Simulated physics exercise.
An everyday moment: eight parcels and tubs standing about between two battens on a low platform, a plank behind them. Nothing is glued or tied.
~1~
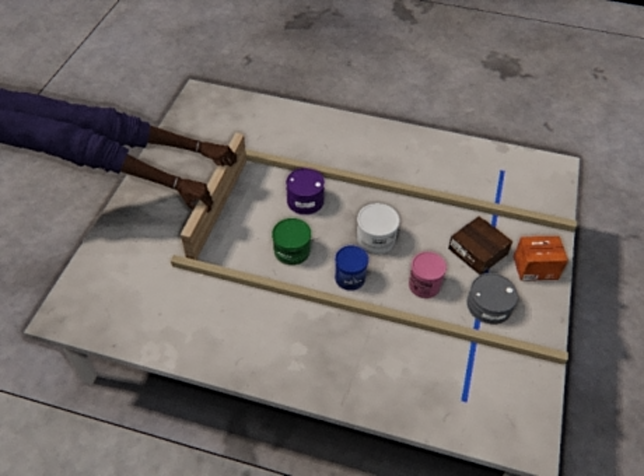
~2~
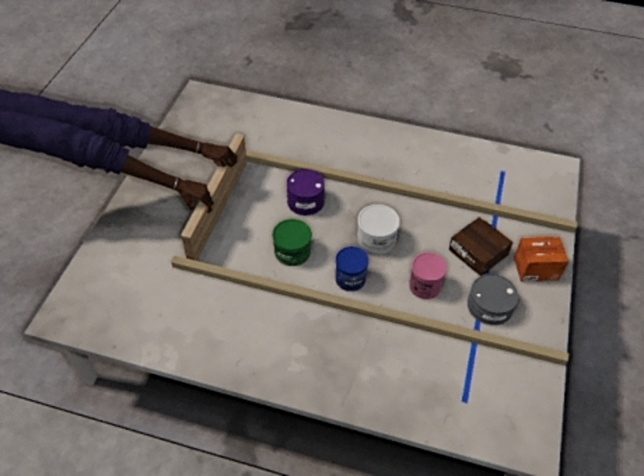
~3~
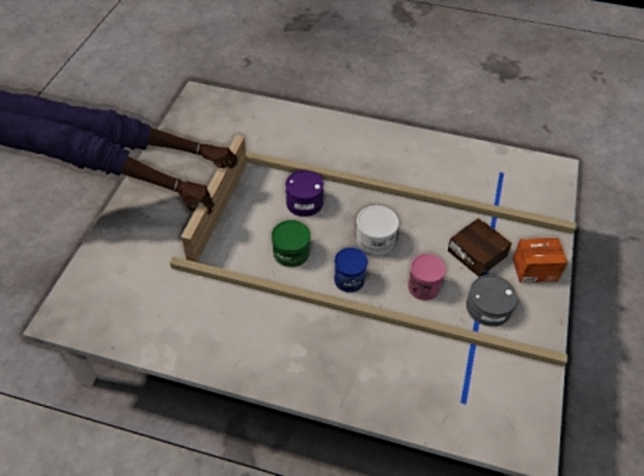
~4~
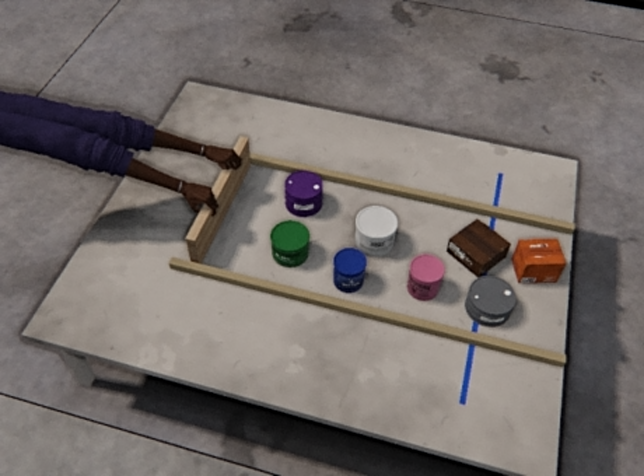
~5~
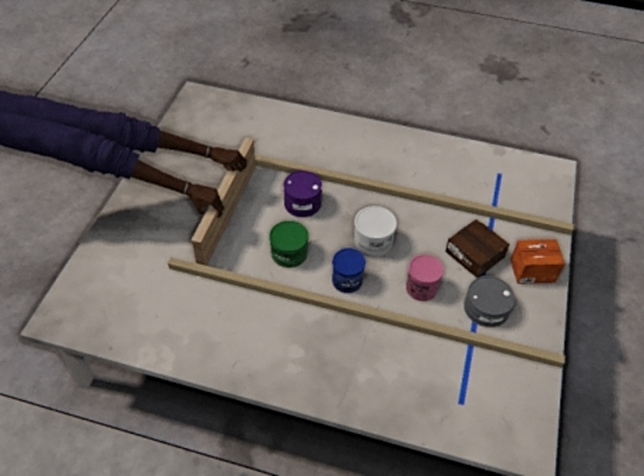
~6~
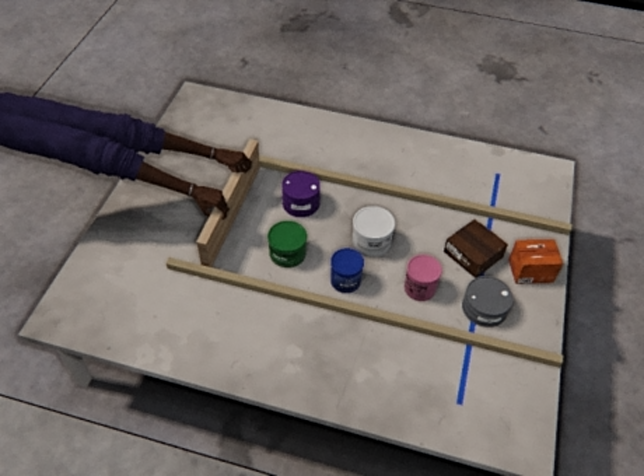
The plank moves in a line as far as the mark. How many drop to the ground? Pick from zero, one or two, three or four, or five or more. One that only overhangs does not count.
The number that fall off is one or two.
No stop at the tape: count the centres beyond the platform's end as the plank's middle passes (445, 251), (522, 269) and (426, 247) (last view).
The counts: 0, 4 and 0.
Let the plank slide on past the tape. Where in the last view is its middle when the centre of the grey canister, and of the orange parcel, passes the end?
Near (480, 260) and (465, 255).
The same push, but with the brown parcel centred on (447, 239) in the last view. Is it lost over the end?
It is kept.
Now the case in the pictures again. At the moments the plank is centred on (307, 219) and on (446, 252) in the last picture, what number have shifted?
First 2, then 8.
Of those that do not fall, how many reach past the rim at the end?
1 of them.
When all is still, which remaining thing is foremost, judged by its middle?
The brown parcel ends nearest.
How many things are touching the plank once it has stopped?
The number is 3.
A little later, none off yet; orange parcel at rest near (535, 261); grey canister at rest near (487, 302); brown parcel at rest near (475, 248).
Next, none off yet; orange parcel at rest near (536, 262); grey canister at rest near (487, 302); brown parcel shifted a little near (482, 248).
When it is over, the number that fall off is one or two; down, grey canister and orange parcel.
